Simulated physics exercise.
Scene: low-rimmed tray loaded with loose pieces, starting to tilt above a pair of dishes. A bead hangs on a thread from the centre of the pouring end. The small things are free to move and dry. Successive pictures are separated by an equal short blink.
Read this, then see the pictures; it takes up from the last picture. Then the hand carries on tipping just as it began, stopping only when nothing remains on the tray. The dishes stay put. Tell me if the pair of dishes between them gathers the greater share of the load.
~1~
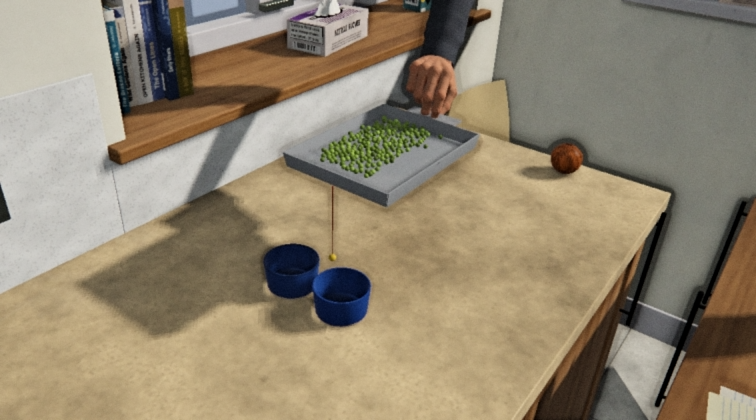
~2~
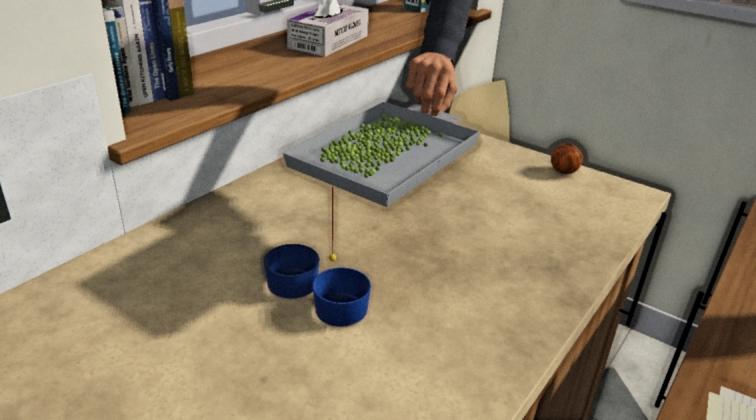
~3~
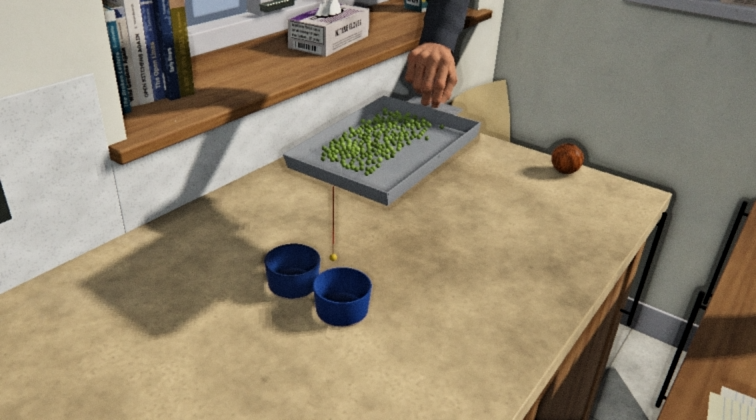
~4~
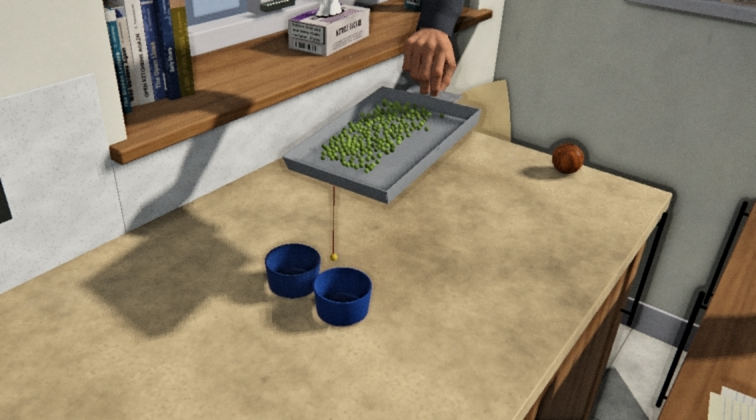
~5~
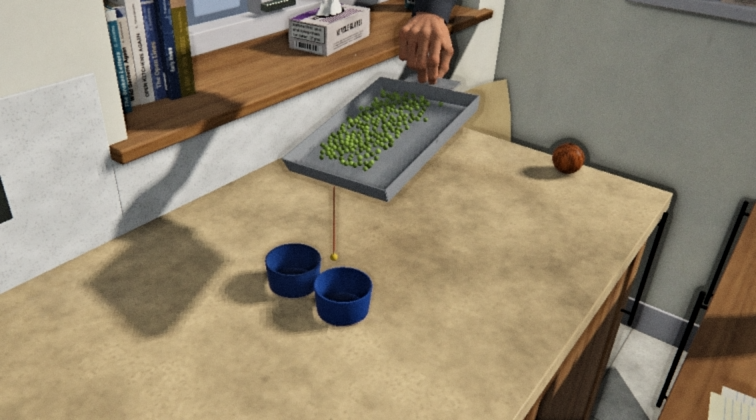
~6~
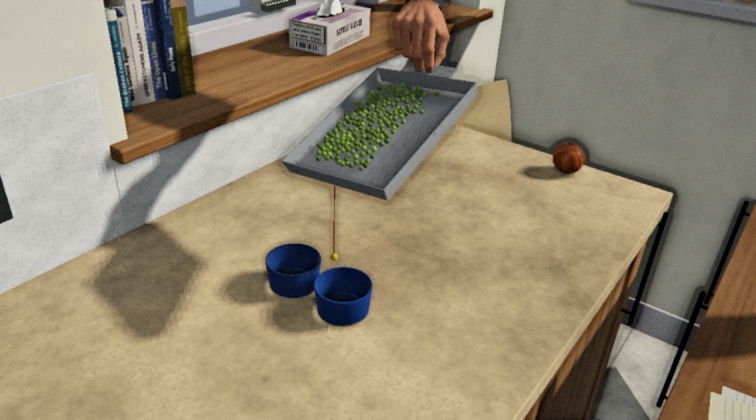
They do.
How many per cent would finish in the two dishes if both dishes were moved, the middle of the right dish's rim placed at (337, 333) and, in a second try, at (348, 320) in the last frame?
I'd expect some 0 percent, and then some 0 percent.
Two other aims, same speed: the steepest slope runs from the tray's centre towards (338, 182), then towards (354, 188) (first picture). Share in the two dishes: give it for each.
Shares: 50 %, then 40 %.
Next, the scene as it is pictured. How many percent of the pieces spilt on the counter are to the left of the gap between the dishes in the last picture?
I'd put it at close to 90 per cent.
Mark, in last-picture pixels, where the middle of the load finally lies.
About (288, 280).
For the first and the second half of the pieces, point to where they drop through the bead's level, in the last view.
First roughly (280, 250), then roughly (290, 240).
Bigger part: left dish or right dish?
It's the left side.
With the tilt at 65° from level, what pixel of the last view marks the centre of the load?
Mark it at roughly (309, 164) in the final frame.
Shortly afterwards, tray tipped steeply; all but a few on the tray; only a few outside both; a little in the air.
Next, tray tipped past a quarter turn; near two thirds on the tray; a little in the left dish; a little outside both; a little in the air.
Some moments later, tray tipped past a quarter turn; the bulk in the left dish; near a quarter outside both.
In the end, tray tipped past a quarter turn; none at all in the right dish; the bulk in the left dish; near a quarter outside both.
